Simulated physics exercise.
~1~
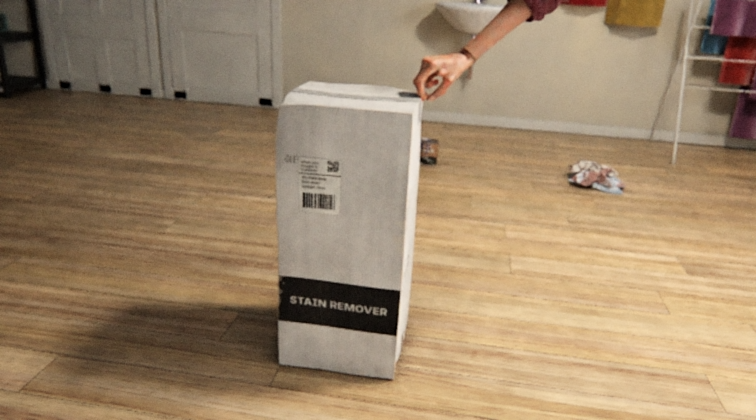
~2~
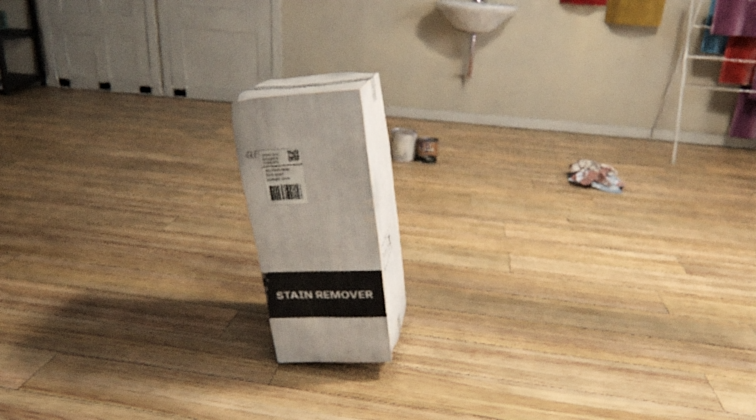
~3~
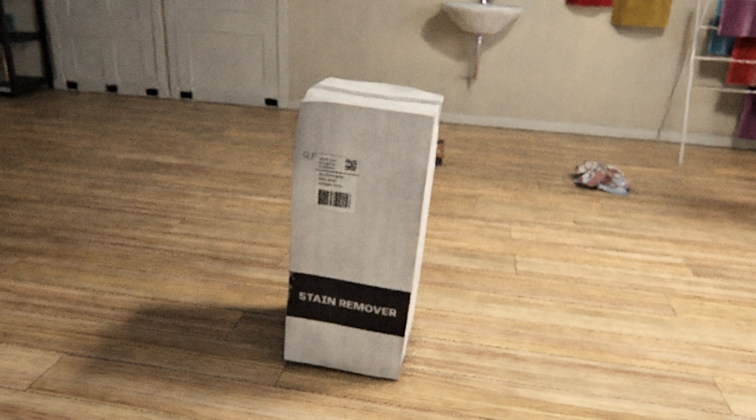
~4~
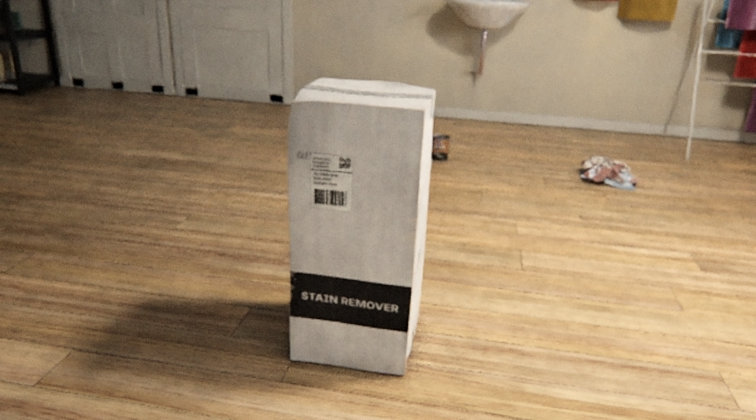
The video shows a hand at the top of a tall white parcel labeled "STAIN REMOVER" on a wooden floor, giving it a quick shove and drawing away. The parcel tips slightly to the left, rocks back to the right, and settles upright on its base.
